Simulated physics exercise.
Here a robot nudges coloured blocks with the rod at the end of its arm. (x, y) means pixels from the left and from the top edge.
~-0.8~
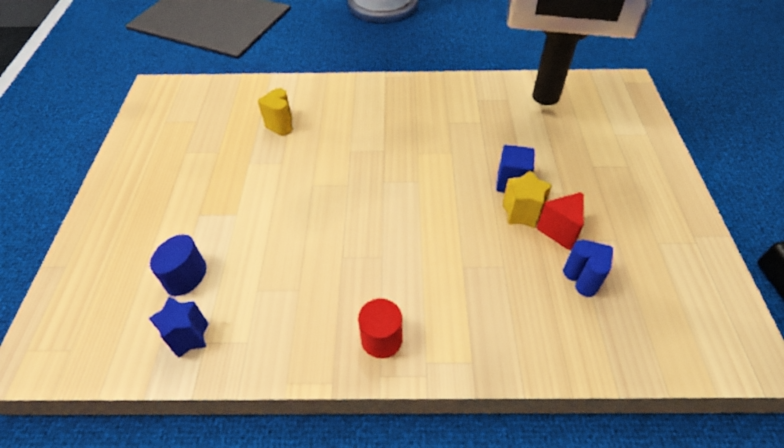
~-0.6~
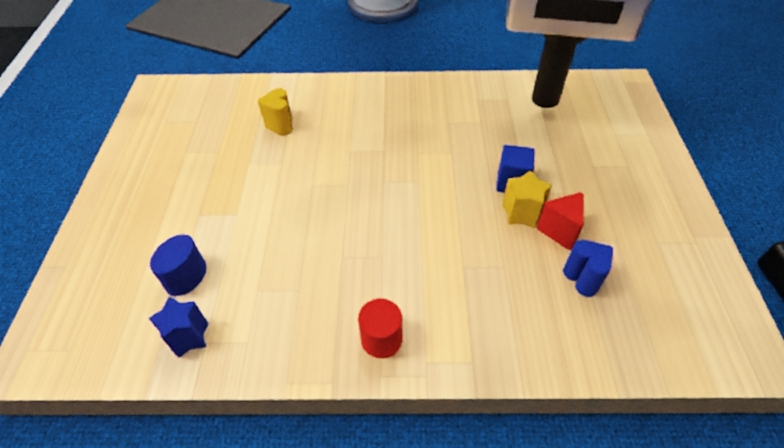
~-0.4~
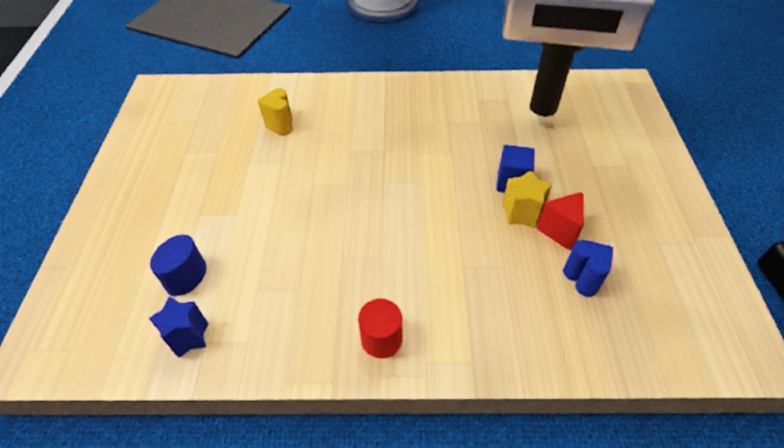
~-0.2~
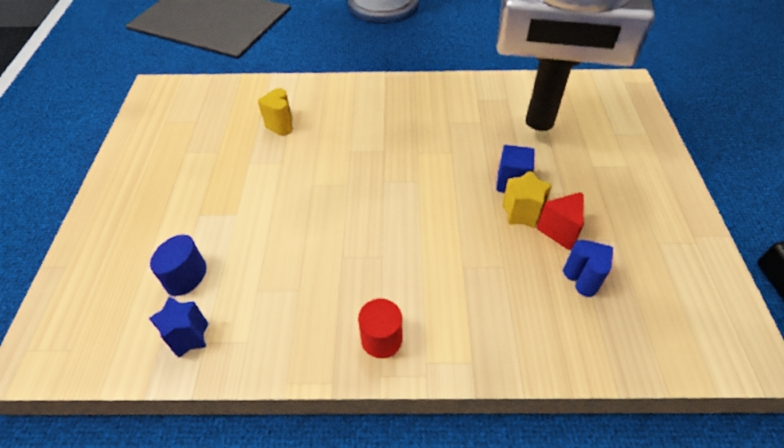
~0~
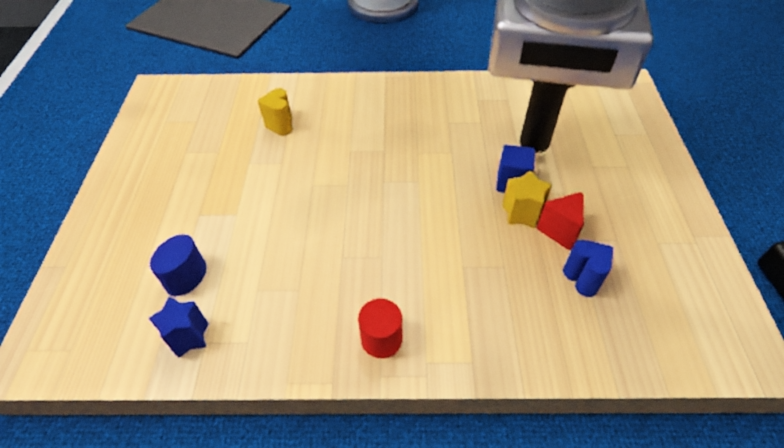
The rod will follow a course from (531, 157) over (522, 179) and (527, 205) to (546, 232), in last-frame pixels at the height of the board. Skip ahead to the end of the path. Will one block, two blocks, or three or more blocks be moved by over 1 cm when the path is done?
Answer: Three or more.
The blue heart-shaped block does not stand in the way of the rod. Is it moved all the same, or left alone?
In the end it has not been moved.
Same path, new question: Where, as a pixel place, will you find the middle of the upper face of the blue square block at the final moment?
Roughly at (499, 178).
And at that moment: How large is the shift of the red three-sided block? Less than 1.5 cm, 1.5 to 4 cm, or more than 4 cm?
It will move between 1.5 and 4 cm.
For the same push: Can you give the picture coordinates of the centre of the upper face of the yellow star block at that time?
I'd guess (526, 220).
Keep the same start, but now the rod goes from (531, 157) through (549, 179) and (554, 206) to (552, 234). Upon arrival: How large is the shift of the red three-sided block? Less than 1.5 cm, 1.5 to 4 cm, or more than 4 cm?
I reckon it covers between 1.5 and 4 cm.
What follows on the original path. One third of the way, rod (526, 166); blue square block (506, 168), turned 30° clockwise; yellow star block (524, 200), turned 35° anticlockwise.
Two thirds of the way, rod (532, 193); blue square block (499, 178), turned 65° clockwise; yellow star block (521, 207), turned 45° anticlockwise.
At the end, rod (551, 219); blue square block (499, 178), turned 65° clockwise; yellow star block (526, 220), turned 10° clockwise; red three-sided block (587, 220), turned 40° anticlockwise; blue heart-shaped block unmoved.
